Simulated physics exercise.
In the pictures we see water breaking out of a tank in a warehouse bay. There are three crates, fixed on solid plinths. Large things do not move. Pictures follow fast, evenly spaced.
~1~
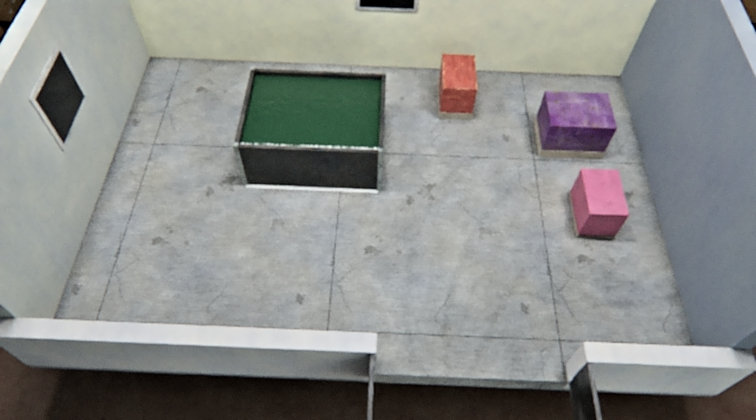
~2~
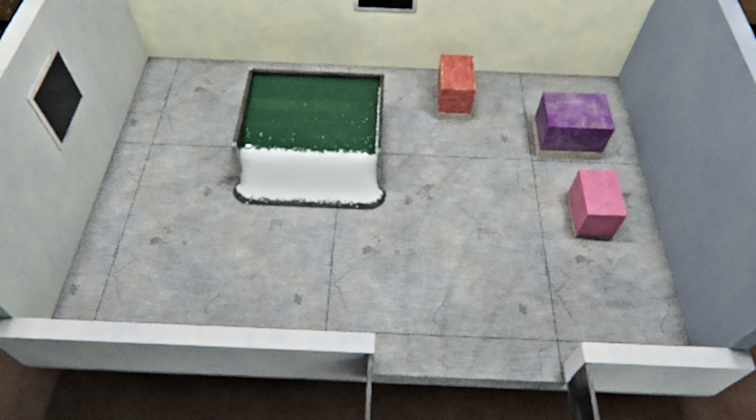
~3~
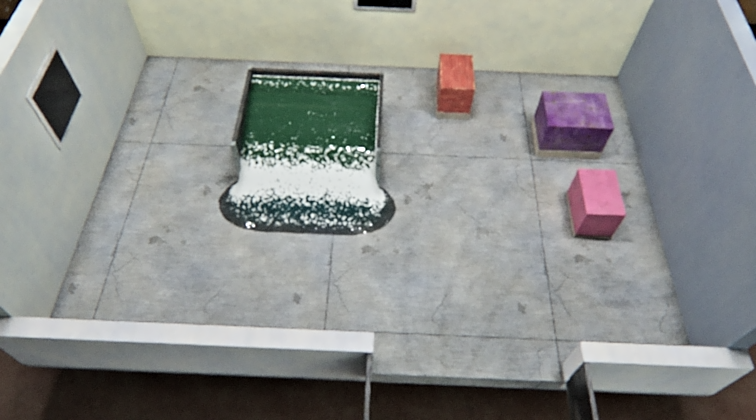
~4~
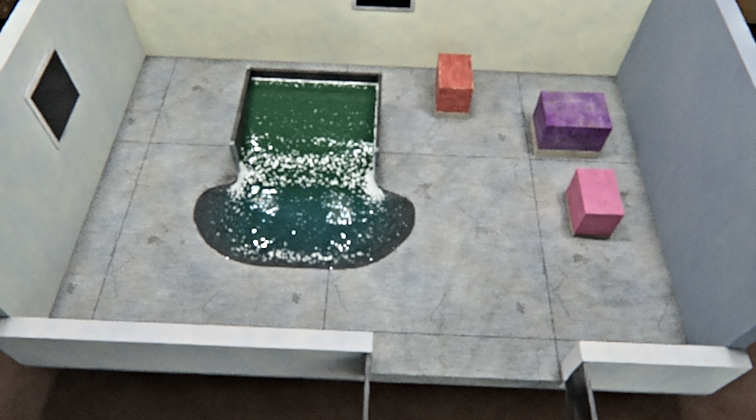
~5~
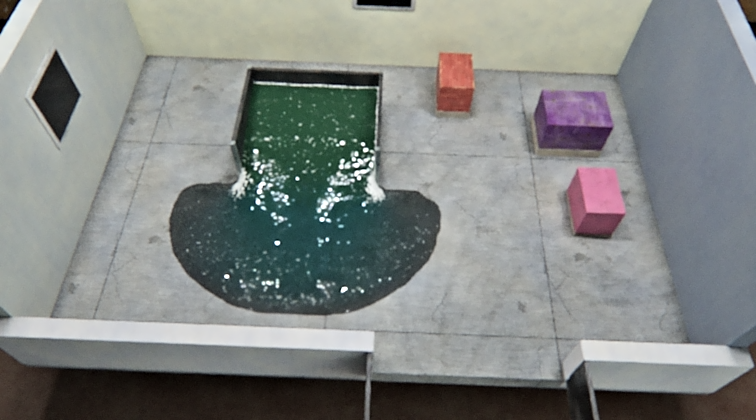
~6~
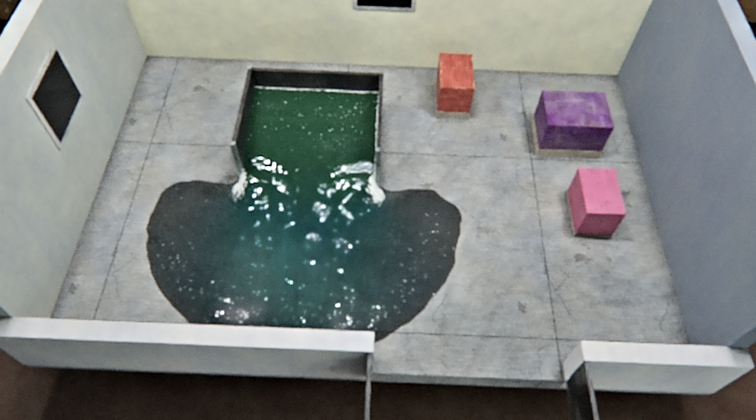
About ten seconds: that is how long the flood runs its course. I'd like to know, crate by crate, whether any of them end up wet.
The purple crate will come through untouched. The red crate will come through untouched. The pink crate will not stay dry.
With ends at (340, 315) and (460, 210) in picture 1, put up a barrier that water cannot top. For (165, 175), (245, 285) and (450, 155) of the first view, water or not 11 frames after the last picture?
Outcome by spot, in order - unwatered, watered, watered.
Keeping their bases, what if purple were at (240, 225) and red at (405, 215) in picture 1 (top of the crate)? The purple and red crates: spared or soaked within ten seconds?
Result: Purple one is overtopped; red one is overtopped.
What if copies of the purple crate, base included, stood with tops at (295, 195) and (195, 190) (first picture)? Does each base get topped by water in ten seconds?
Crate one: Is inundated. Crate two: Is inundated.
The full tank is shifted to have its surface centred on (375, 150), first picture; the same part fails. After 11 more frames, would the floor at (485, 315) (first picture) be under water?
At that spot: Inundated.
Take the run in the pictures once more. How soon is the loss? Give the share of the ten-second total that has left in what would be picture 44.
My estimate is roughly 90 percent.
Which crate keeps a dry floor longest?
The answer here is the crate marked red.
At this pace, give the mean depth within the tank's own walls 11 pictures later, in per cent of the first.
It works out to roughly 20 %.
A moment on, water covers 35 % of the floor; the purple crate not reached, the red crate not reached, the pink crate not reached.
Next, water covers 35 % of the floor; the purple crate not reached, the red crate not reached, the pink crate not reached.
Then, water covers 55 % of the floor; the purple crate not reached, the red crate not reached, the pink crate water round its plinth.
Later, water covers 80 % of the floor; the purple crate water round its plinth, the red crate not reached, the pink crate water round its plinth.
In the end, water covers 100 % of the floor; the purple crate stayed above the water, the red crate stayed above the water, the pink crate was topped.
